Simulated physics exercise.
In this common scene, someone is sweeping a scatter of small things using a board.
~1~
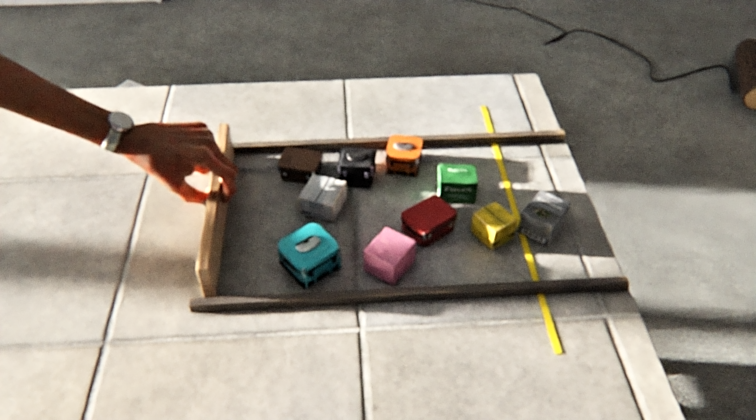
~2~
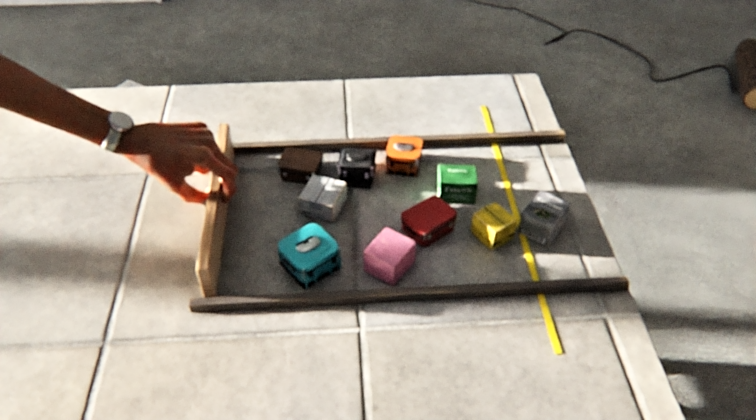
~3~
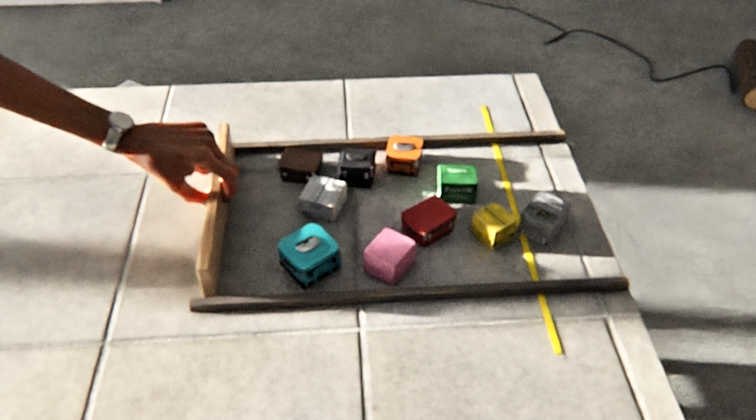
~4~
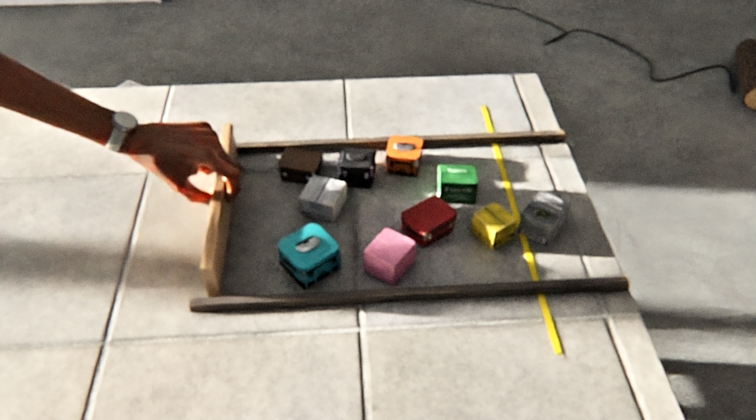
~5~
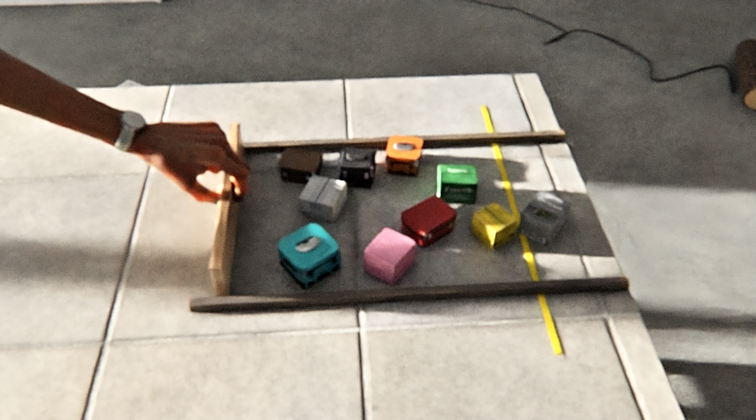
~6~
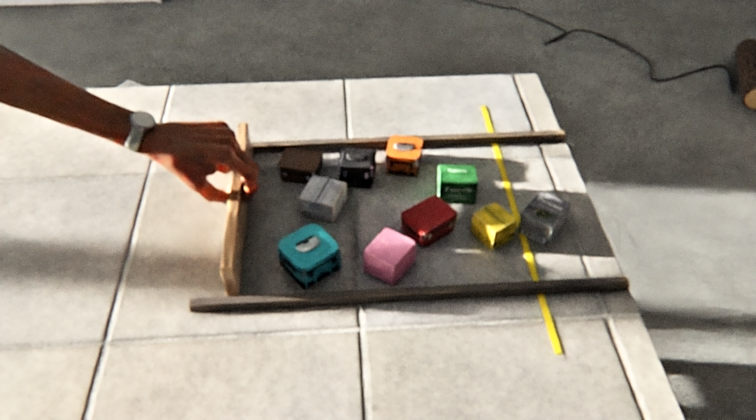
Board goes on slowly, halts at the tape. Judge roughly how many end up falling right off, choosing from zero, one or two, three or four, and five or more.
It is one or two.
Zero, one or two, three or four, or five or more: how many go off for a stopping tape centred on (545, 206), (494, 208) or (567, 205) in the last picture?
Spot one gives 5 or more, spot two zero, spot three 5 or more.
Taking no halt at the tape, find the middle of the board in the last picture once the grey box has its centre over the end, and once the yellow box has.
First it's close to (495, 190), next close to (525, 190).
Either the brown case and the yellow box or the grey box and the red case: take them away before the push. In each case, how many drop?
First 0, then 0.
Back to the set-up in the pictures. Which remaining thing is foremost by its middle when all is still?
Green box.
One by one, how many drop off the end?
That would be exactly 1.
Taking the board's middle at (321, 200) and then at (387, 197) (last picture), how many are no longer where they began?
Respectively 6 and 8.
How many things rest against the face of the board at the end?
At rest, 3 are in contact.
Early on, none off yet; grey box at rest near (544, 218); yellow box at rest near (494, 226); green box at rest near (457, 184).
Finally, the number that fall off is one or two; lost, grey box.
